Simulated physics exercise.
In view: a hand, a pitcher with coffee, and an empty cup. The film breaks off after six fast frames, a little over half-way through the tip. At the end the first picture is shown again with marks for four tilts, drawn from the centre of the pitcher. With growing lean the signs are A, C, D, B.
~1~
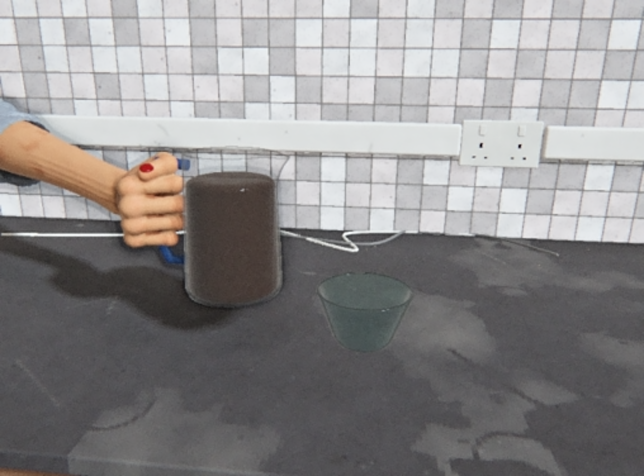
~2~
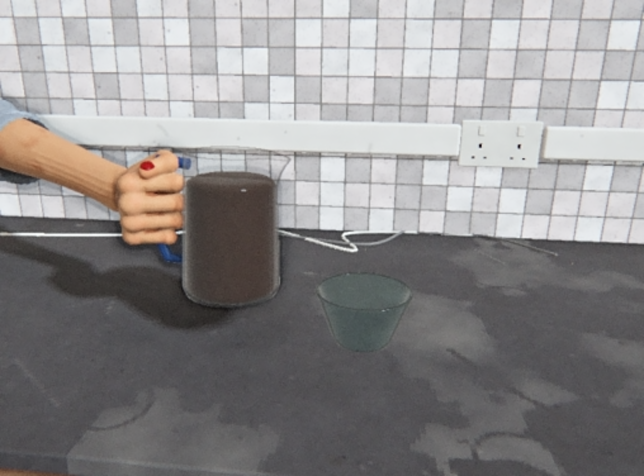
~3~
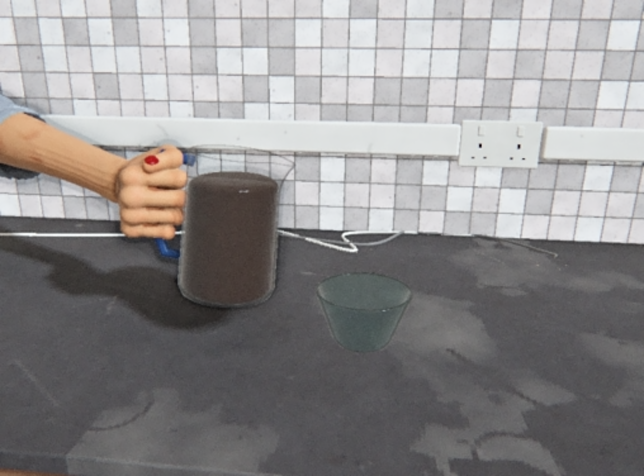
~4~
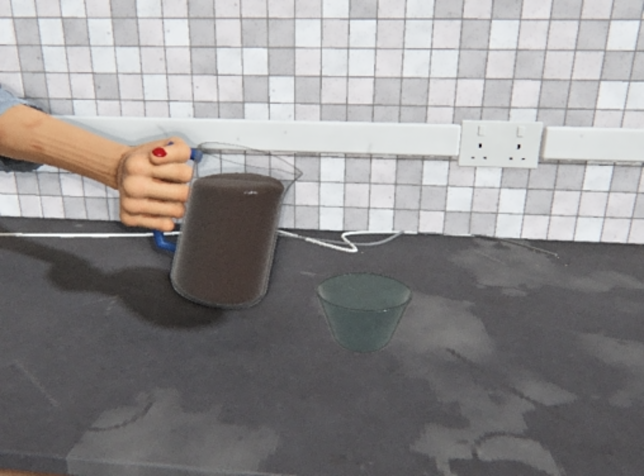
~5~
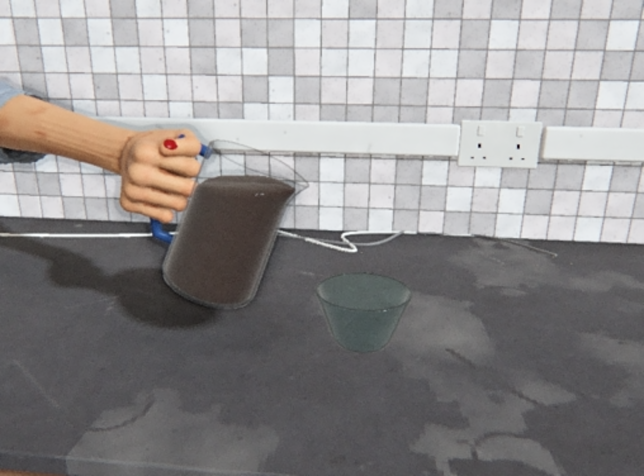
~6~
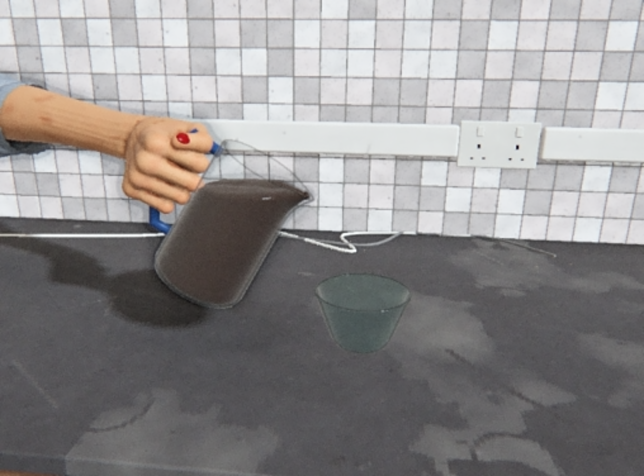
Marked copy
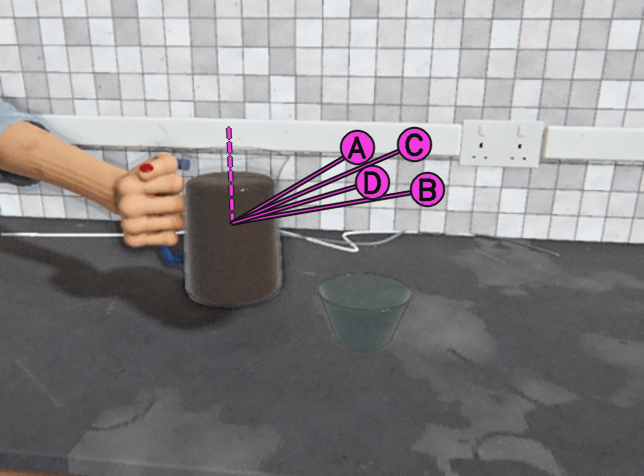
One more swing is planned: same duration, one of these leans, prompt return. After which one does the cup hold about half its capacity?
Choose A.
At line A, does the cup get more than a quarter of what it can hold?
Yes, it does.
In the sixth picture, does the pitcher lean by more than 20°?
Yes, it does.
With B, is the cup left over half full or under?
Over half.
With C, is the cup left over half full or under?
Over half.
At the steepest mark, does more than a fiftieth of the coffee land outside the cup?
Yes, it does.
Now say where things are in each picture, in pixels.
Upright, lip at (287, 157); rim of the cup round (365, 289); nothing has left yet.
Upright, lip at (288, 159); nothing has left yet.
Tipped about 6°, lip at (293, 164); nothing has left yet.
Tipped about 13°, lip at (301, 173); nothing has left yet.
Tipped about 22°, lip at (307, 185); nothing has left yet.
Tipped about 31°, lip at (312, 199); nothing has left yet.
On the marked copy, A at (343, 158); B at (410, 192); C at (398, 151); D at (355, 186).
With A, the cup ends with about 54 % of what it can hold.
With B, the cup ends with about 84 % of what it can hold; 22 % of the coffee is spilt.
With C, the cup ends with about 70 % of what it can hold; 5 % of the coffee is spilt.
With D, the cup ends with about 79 % of what it can hold; 12 % of the coffee is spilt.
